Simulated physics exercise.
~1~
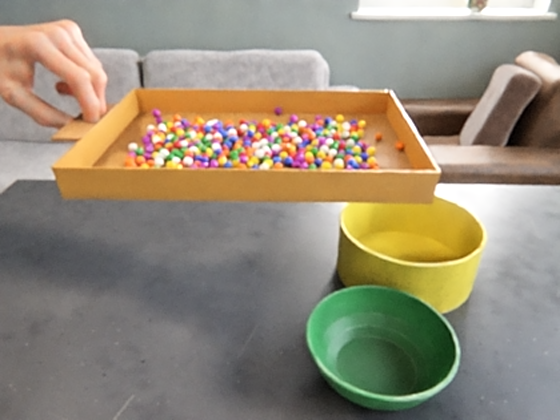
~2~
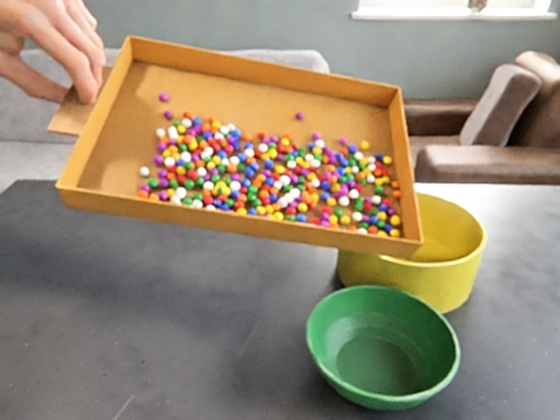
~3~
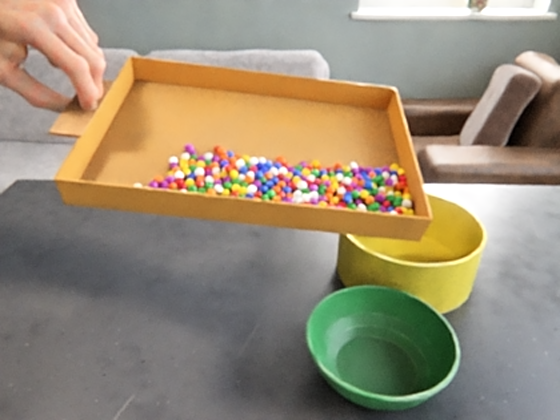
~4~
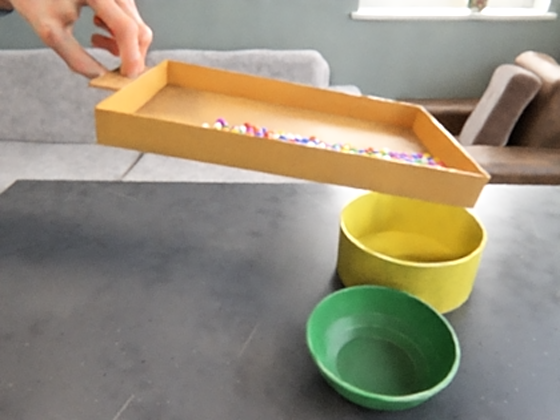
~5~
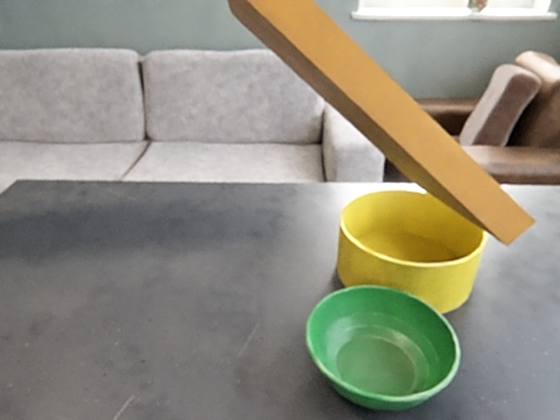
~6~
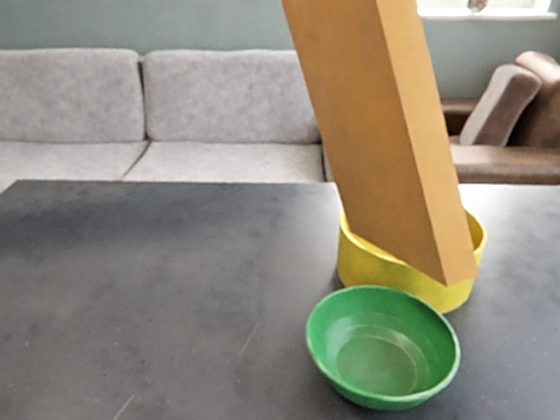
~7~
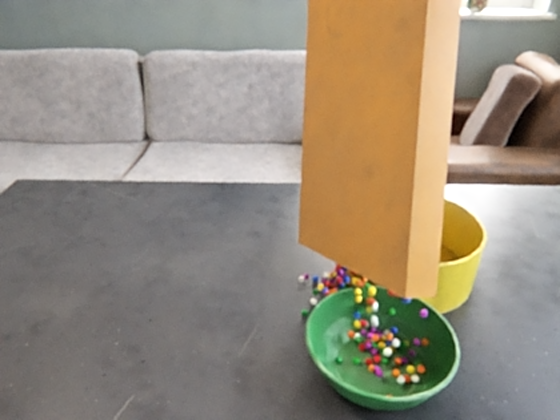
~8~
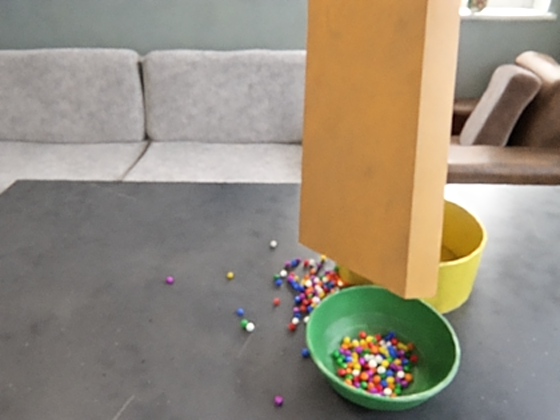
On a dark table in a room with a grey sofa, a green bowl stands in front of a yellow pot while a hand holds a shallow tray of colourful beads above them. The tray tips, and the beads slide towards its right side, then it eases back nearer level. It moves right and tilts steeply until it hangs upright, its underside facing the viewer. Beads pour down around the green bowl, some dropping in and others missing. At the end, many lie in the green bowl, while more are scattered on the table, mostly to its left.
